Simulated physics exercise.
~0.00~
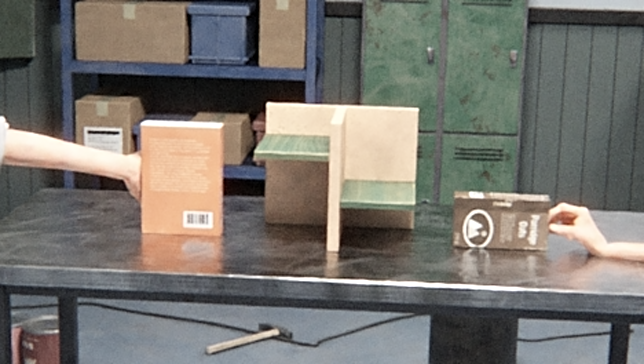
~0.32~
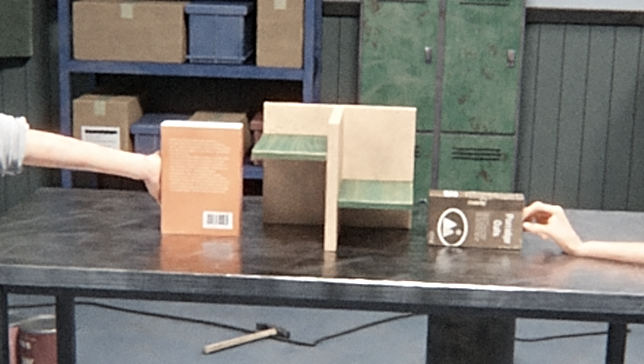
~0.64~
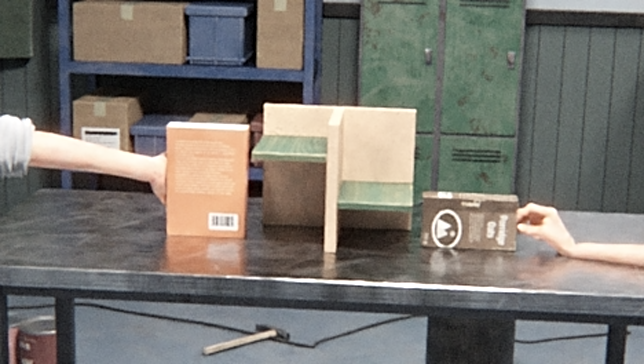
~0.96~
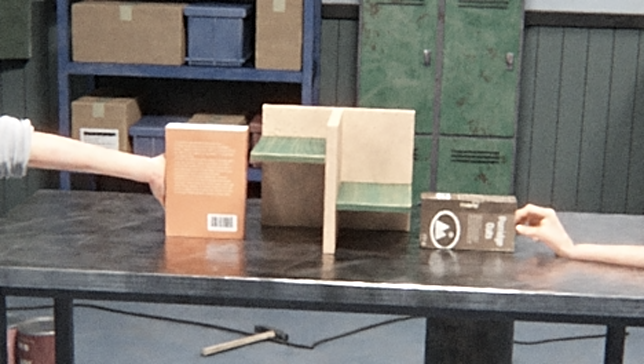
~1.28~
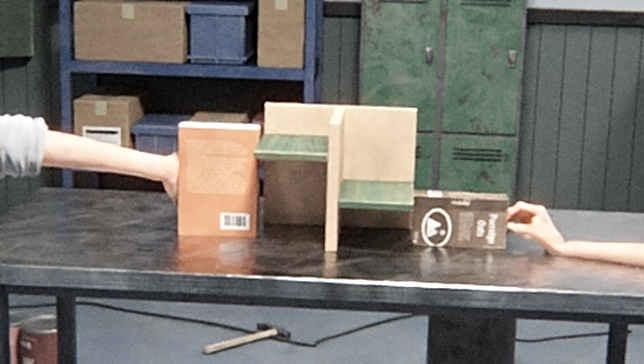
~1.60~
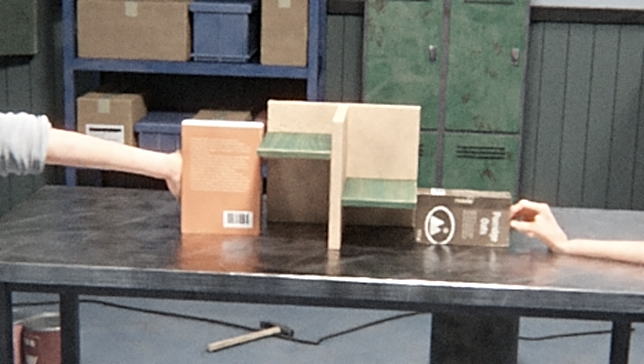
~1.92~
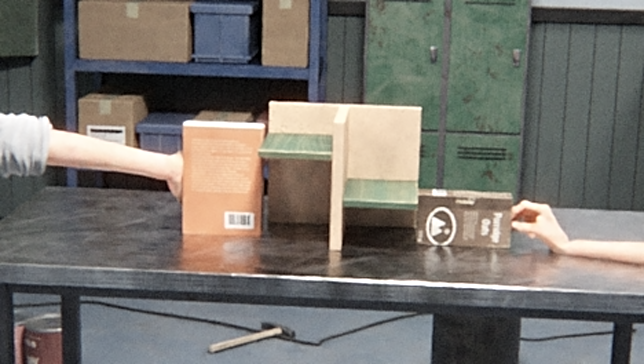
Two hands slowly pushing an upright orange book and a brown packet inward across a table, both stopping against a low shelf.
